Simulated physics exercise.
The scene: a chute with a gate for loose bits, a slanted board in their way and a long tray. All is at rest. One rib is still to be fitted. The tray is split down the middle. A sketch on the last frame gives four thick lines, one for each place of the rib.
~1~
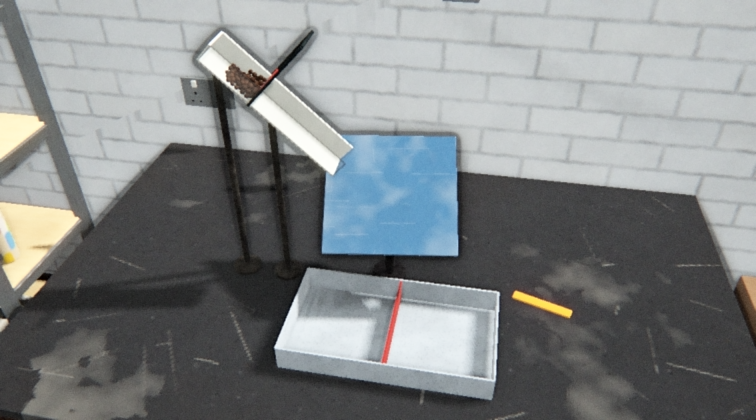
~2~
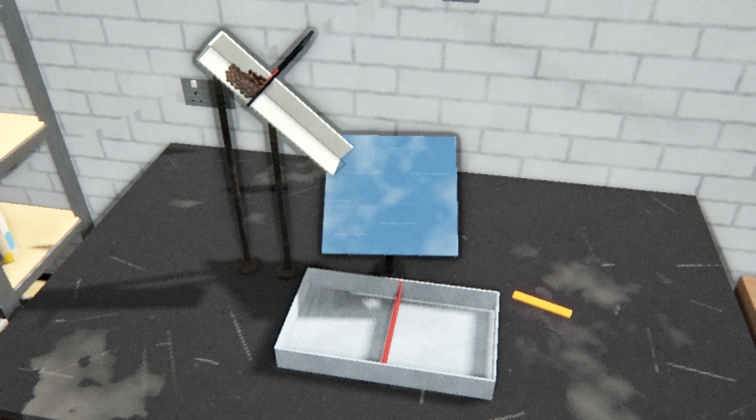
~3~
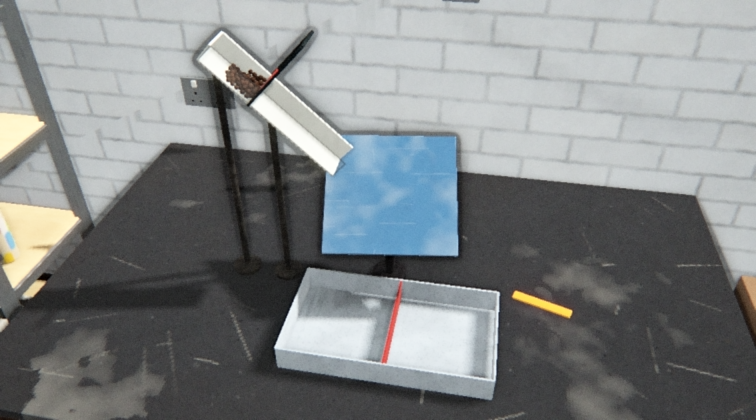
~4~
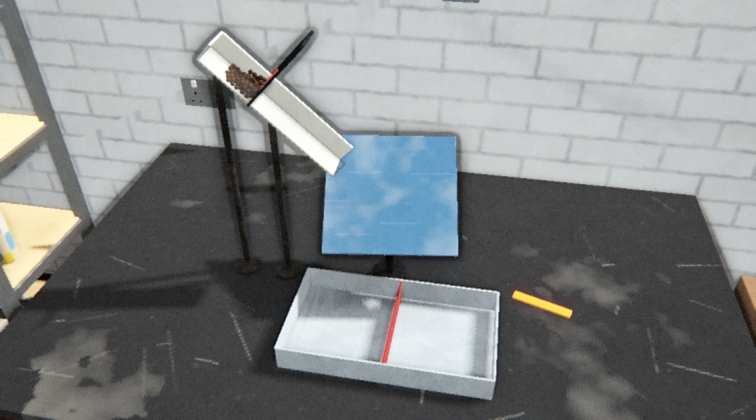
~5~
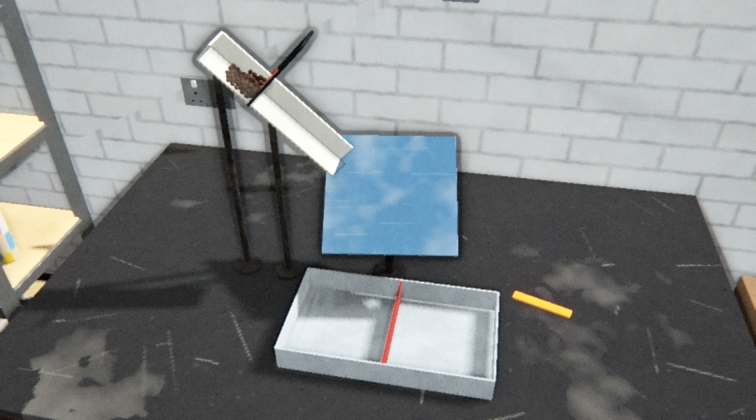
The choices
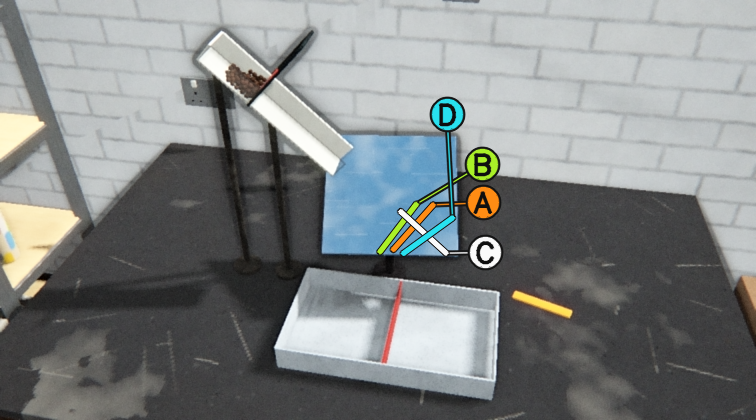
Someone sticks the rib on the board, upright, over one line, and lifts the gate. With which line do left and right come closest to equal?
Take D.
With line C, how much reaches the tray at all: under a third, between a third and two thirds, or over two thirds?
Line C gives over two thirds.
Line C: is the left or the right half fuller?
More lands on the right.
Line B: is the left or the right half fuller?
The left half.
On the marked copy, line A from (433, 204) to (393, 249); line B from (416, 204) to (379, 251); line C from (400, 211) to (446, 253); line D from (452, 217) to (403, 253).
With A, of what is caught, the bulk in the left half, close to a quarter in the right.
With B, of what is caught, the bulk in the left half, a small share in the right.
With C, of what is caught, a small share in the left half, the bulk in the right.
With D, of what is caught, close to two thirds in the left half, close to a third in the right.
